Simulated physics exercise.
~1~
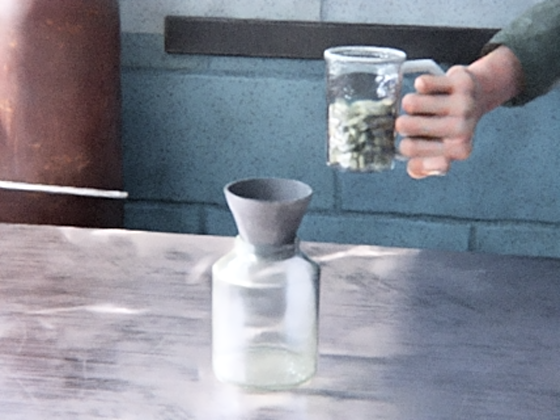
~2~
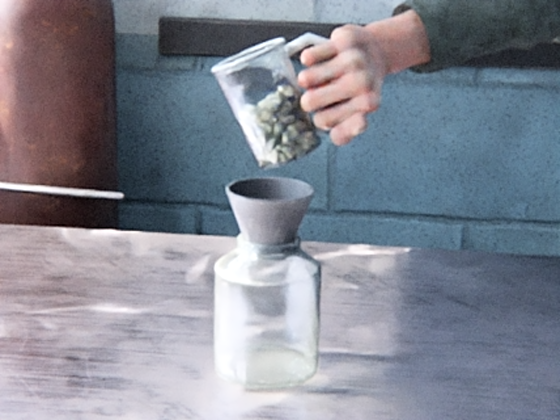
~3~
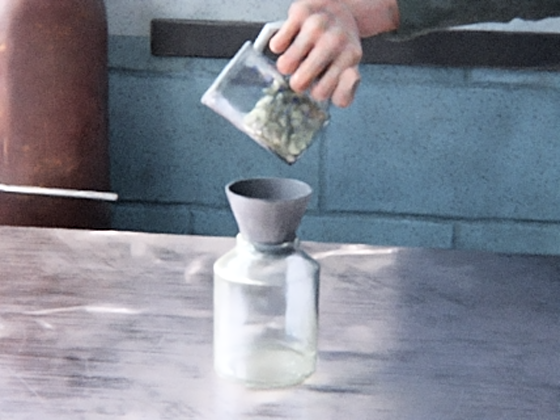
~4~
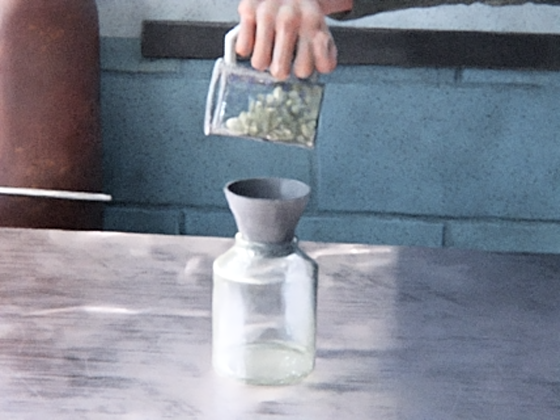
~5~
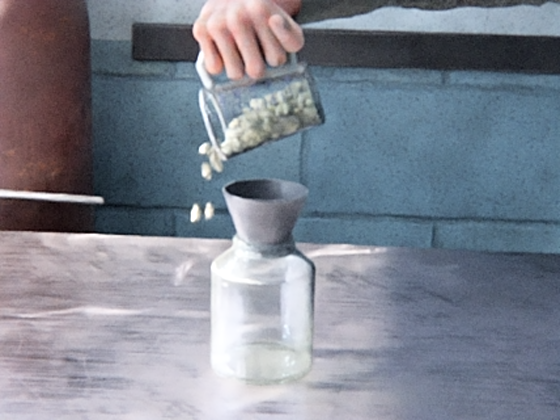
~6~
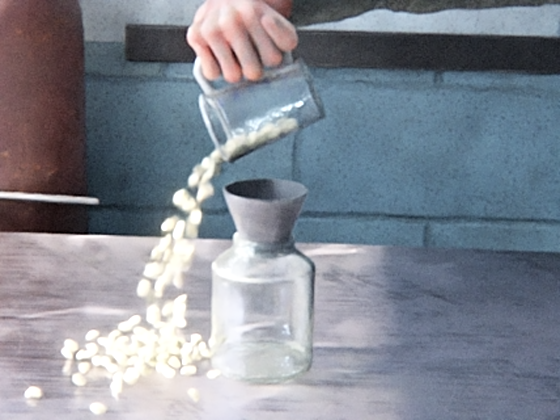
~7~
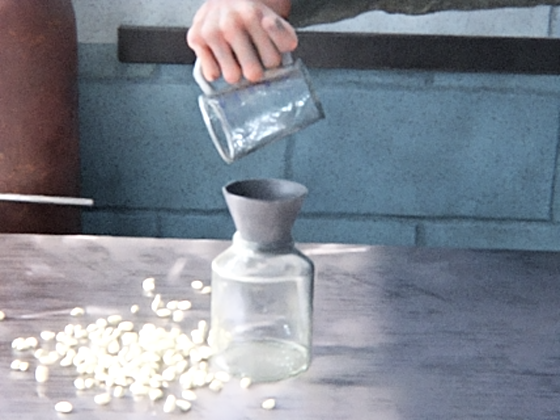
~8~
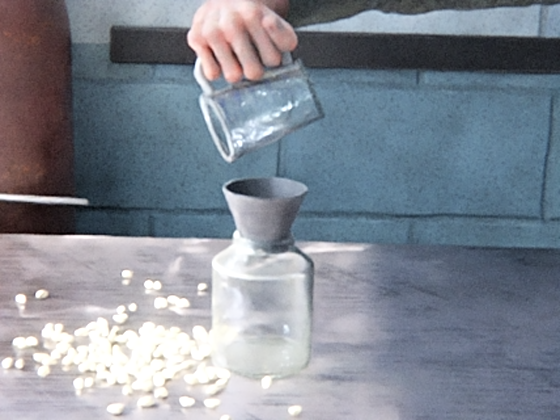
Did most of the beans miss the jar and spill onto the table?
Yes, nearly all of the beans fell to the left of the funnel and ended up scattered on the table, with hardly any in the jar or left in the cup.
